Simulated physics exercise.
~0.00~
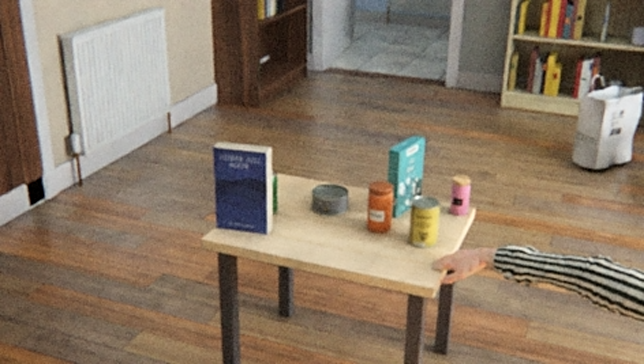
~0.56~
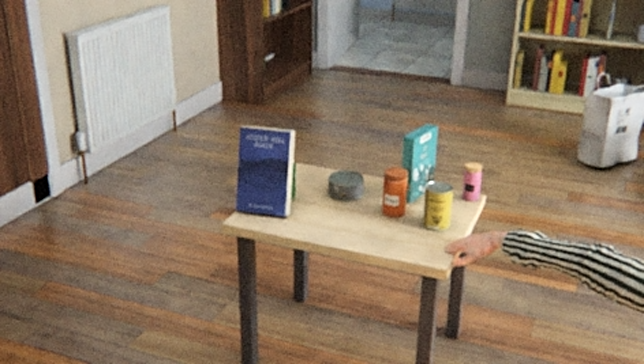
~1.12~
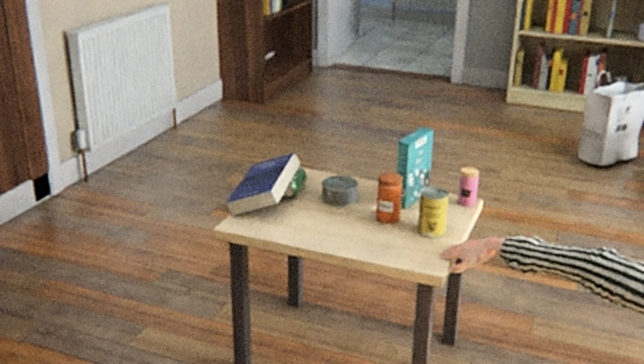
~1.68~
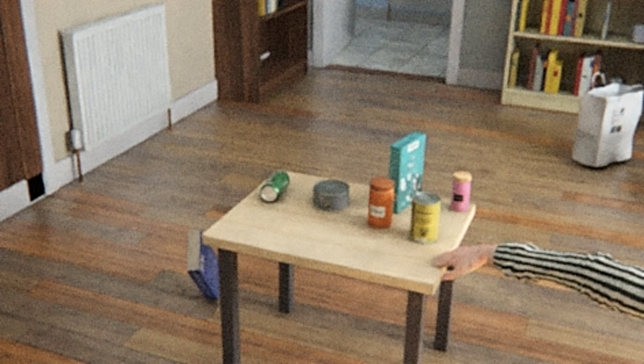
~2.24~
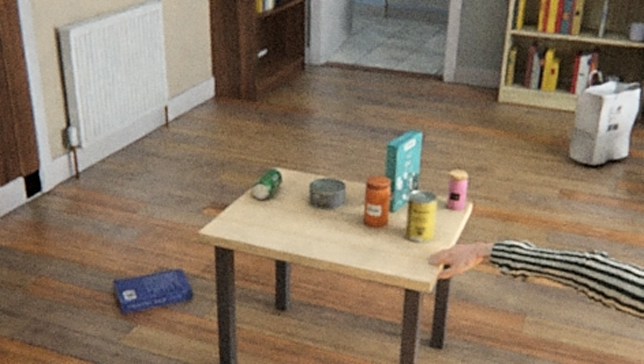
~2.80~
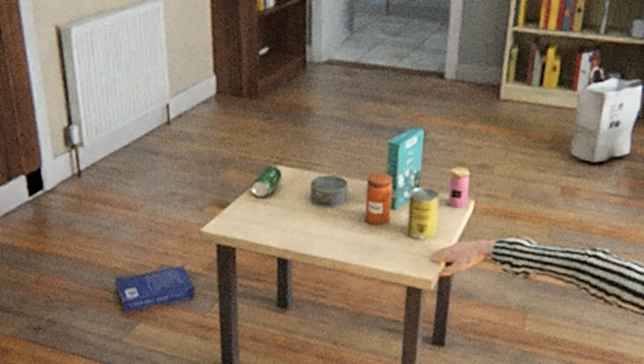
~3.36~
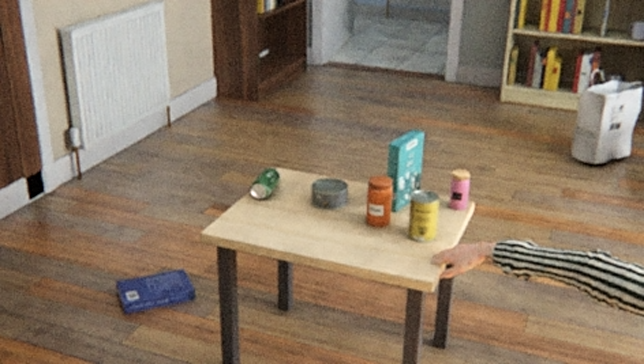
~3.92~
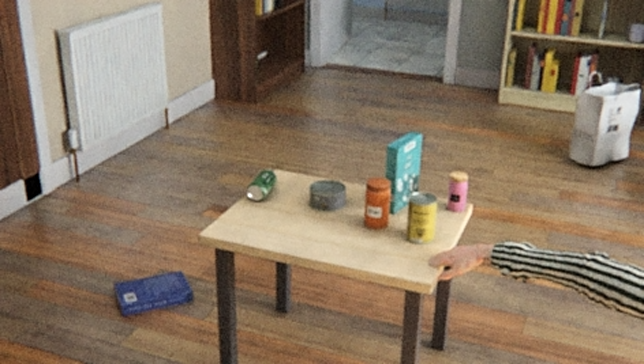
A hand in a striped sleeve jerking a small table, toppling a green can and sending a blue book to the floor.
